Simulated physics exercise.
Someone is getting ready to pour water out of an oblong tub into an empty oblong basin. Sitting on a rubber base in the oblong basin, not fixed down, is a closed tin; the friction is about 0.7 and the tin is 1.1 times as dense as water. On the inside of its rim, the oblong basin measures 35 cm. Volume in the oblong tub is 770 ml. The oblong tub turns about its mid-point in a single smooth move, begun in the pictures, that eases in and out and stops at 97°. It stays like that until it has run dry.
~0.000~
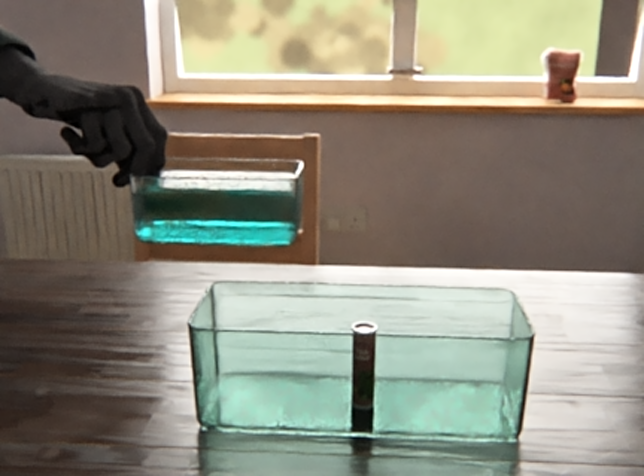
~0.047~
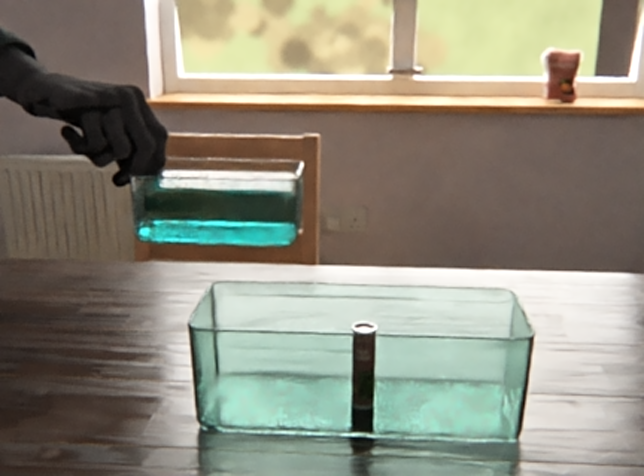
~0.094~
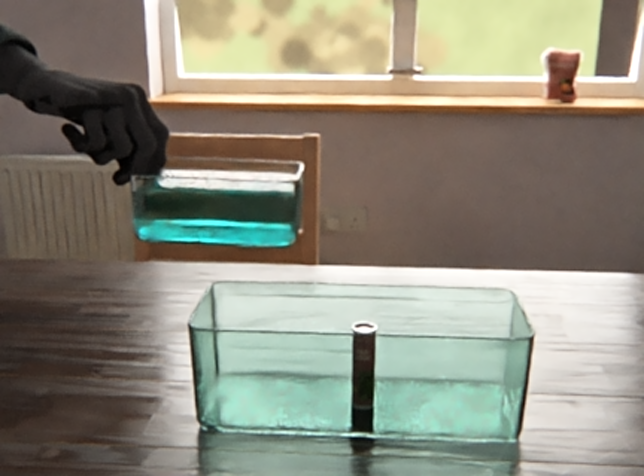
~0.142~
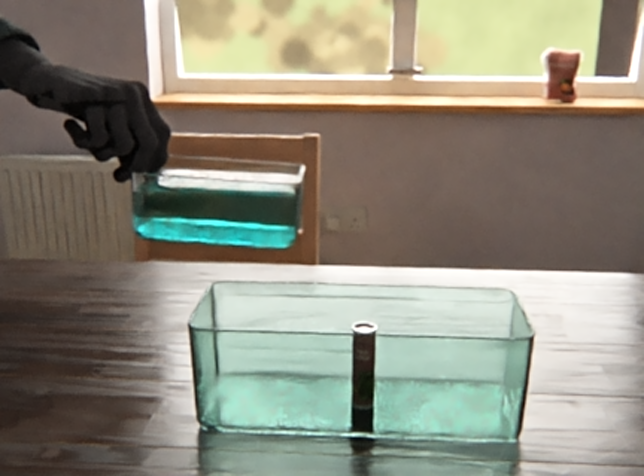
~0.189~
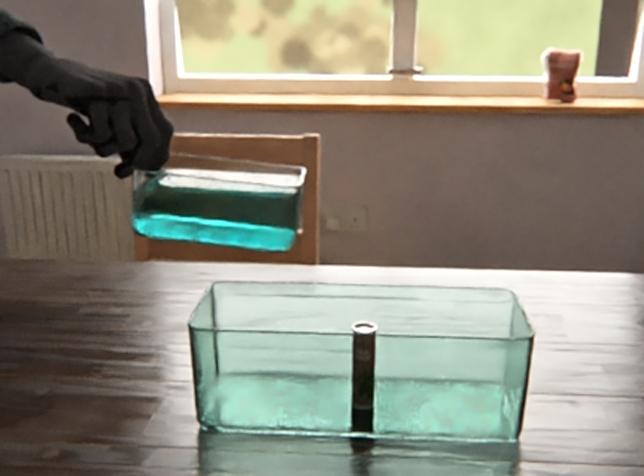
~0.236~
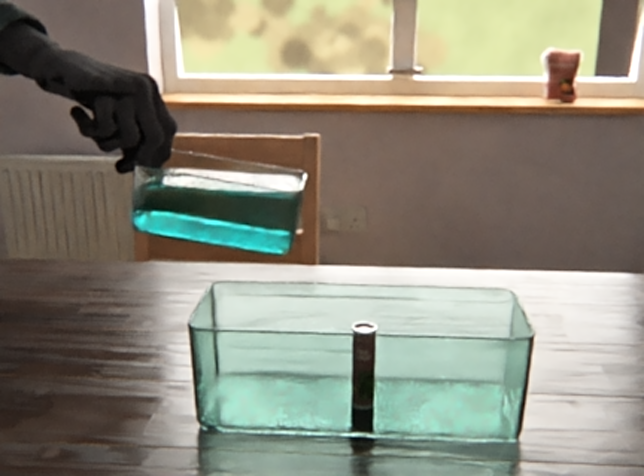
Above a dark table, a gloved hand slowly tilts a clear tub of blue-green water rightward.
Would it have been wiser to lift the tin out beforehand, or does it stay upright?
It stays upright.
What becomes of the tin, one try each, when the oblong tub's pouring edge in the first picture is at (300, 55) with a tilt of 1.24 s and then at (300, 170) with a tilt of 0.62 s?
First it stays on its base; then it tips over.
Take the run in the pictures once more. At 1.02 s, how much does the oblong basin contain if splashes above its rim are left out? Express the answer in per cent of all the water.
Some 80 per cent.
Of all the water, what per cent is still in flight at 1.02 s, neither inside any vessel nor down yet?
Estimate: Around 4 per cent.
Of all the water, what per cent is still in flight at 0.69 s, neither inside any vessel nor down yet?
Around 32 percent.
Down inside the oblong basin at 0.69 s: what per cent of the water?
Close to 16 in a hundred.
By 0.69 s the tilt is 57° and 50 per cent is still to pour; the tin stands where it began.
By 1.02 s the tilt is 90° and 12 per cent is still to pour; the tin stands where it began.
By 1.36 s the tilt is 97° and 2 per cent is still to pour; the tin stands where it began.
By 1.74 s the tilt is 97° and 0 per cent is still to pour; the tin stands where it began.
At rest the tin stands where it began.
